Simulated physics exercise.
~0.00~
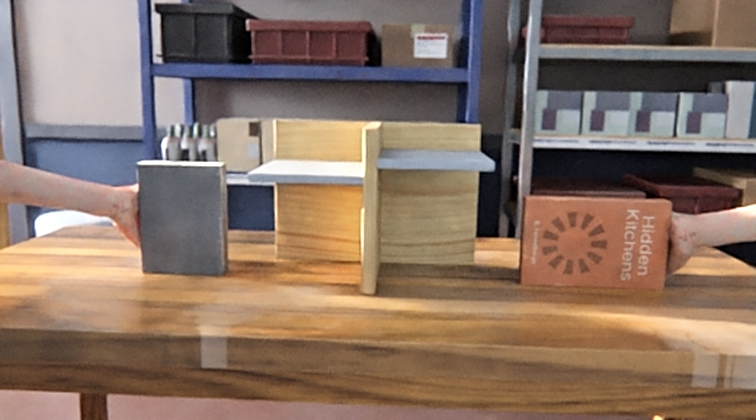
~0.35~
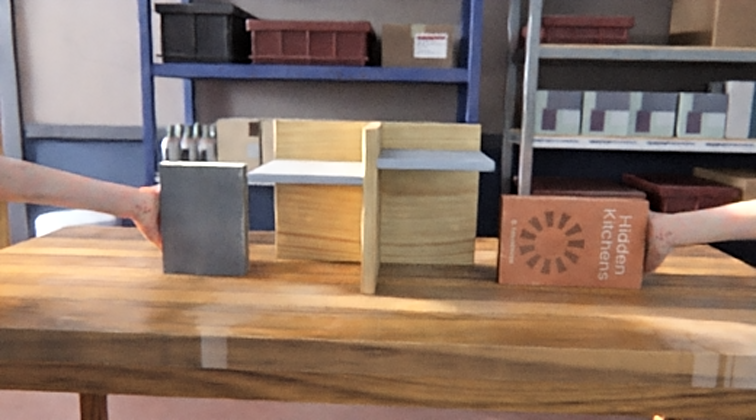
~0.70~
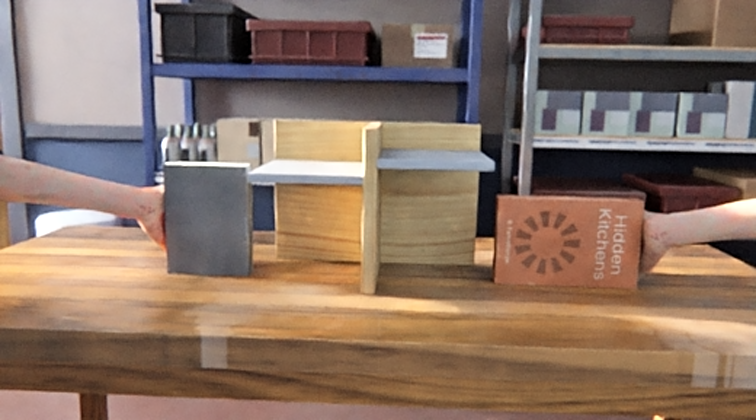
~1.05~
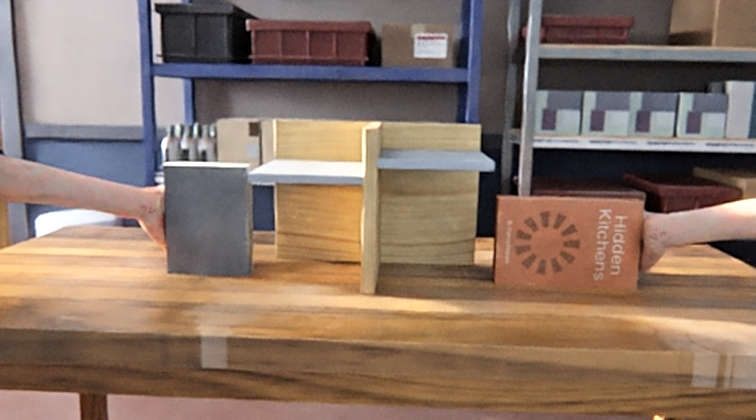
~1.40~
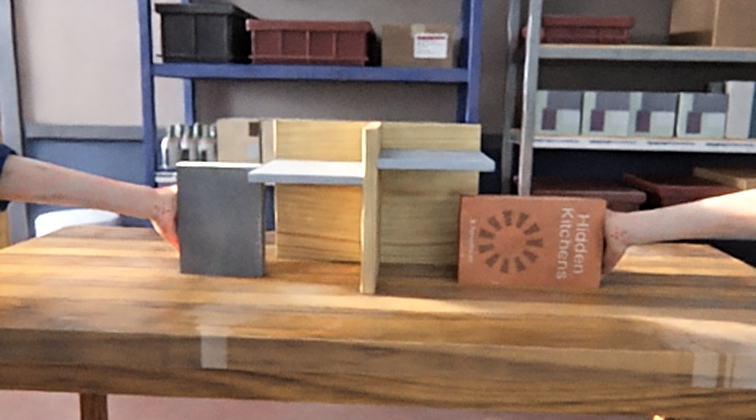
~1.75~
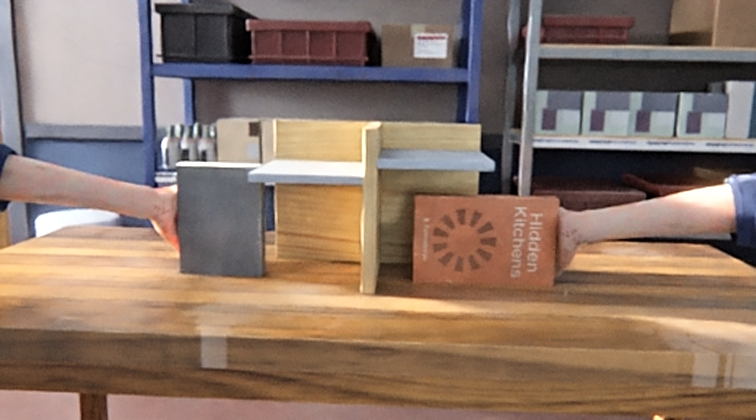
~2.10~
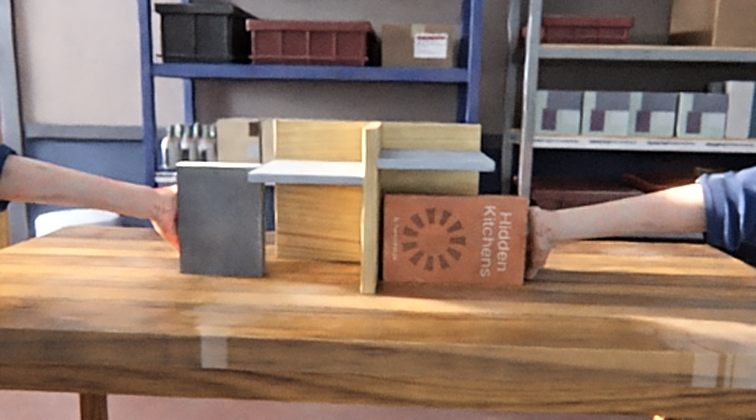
Orange book on its side sliding left beneath a low shelf, pushed by a hand, while an upright grey book stops opposite.
